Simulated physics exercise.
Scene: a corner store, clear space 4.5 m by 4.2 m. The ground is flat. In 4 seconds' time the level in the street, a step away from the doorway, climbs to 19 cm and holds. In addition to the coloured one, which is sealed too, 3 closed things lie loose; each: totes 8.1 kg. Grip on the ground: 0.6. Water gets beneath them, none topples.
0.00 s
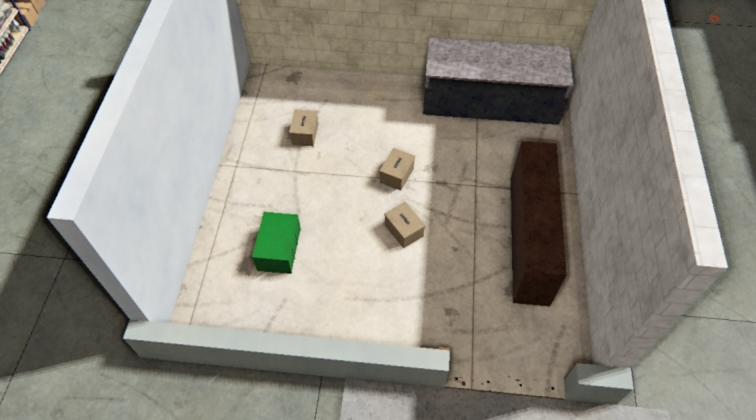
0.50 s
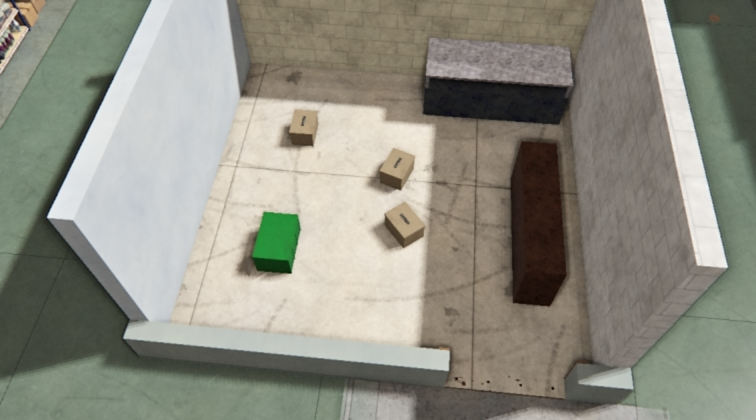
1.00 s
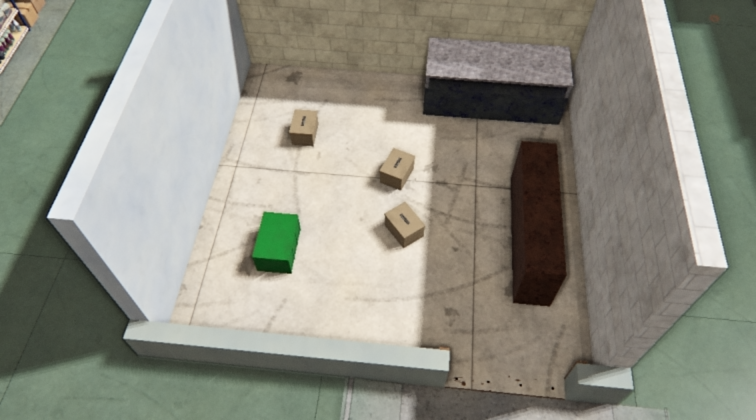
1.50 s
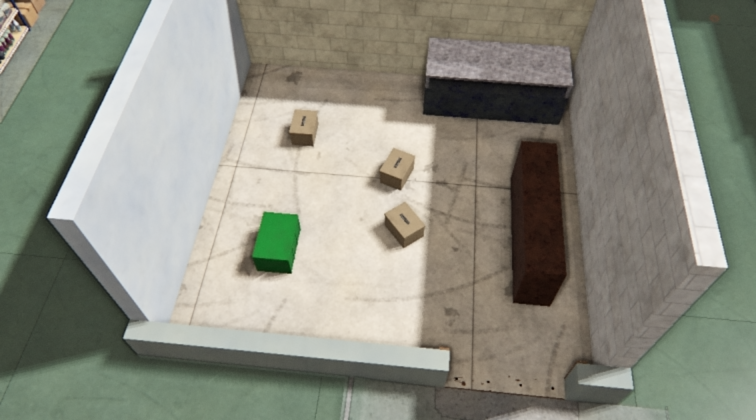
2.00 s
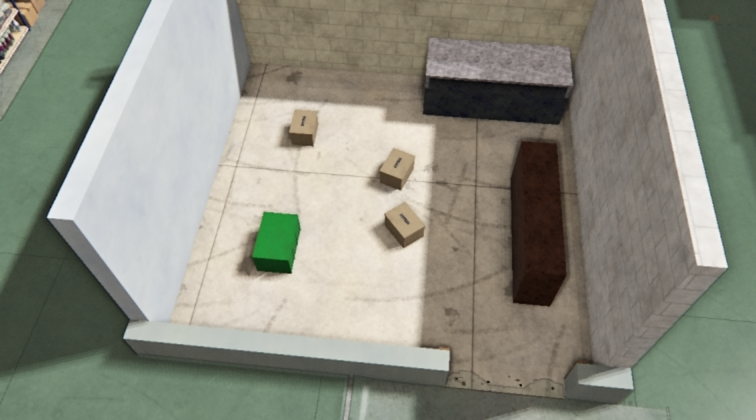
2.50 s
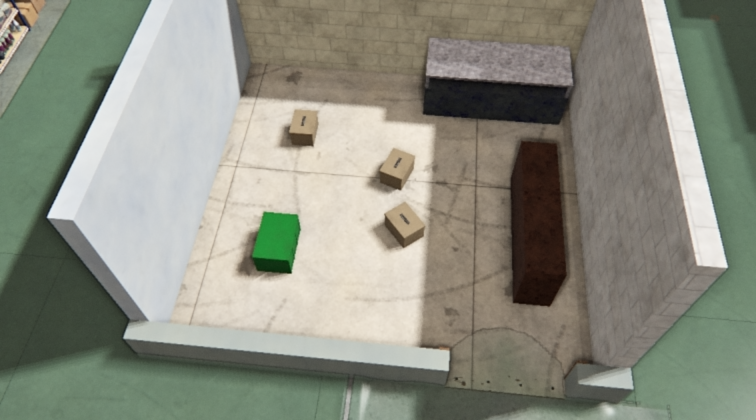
A small walled room without a roof, open to the street through a gap at the lower right, is seen from high above by a still camera. A green box sits at the left on the pale sunlit floor near three small tan boxes, with a grey block at the back and a dark brown one at right. The boxes stay put while a thin sheen of water spreads outside and just enters the doorway.
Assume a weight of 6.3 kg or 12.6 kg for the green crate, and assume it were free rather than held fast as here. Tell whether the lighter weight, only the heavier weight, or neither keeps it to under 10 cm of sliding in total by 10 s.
To my eye, only the doubled ballast is adequate.
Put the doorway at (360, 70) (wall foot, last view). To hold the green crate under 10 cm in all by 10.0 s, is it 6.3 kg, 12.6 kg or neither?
In that setup neither mass works.
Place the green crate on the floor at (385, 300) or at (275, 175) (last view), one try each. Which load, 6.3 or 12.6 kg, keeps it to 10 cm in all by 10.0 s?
At the first spot the heavier mass is required, at the second the heavier mass is required.
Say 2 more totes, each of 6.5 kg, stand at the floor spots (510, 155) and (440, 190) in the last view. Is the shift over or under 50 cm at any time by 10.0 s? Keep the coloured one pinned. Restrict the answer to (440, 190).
The shift ends up above the mark.
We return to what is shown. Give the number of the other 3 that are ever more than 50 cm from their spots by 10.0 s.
The total is 1.
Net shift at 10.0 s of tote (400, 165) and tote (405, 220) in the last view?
One is off by 50 cm, the other by 80 cm, in the order asked.
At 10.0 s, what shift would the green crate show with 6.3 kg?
About 50 cm.
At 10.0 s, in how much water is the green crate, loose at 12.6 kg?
3 cm, roughly.
After 3.5 s the green crate would be 0 cm from its start with 6.3 kg and 0 cm from its start with 12.6 kg; 0 cm of water round it then.
After 4.5 s the green crate would be 0 cm from its start with 6.3 kg and 0 cm from its start with 12.6 kg; 0 cm of water round it then.
After 7.0 s the green crate would be 2 cm from its start with 6.3 kg and 0 cm from its start with 12.6 kg; 2 cm of water round it then.
After 10.0 s the green crate would be 46 cm from its start with 6.3 kg and 0 cm from its start with 12.6 kg; 3 cm of water round it then.
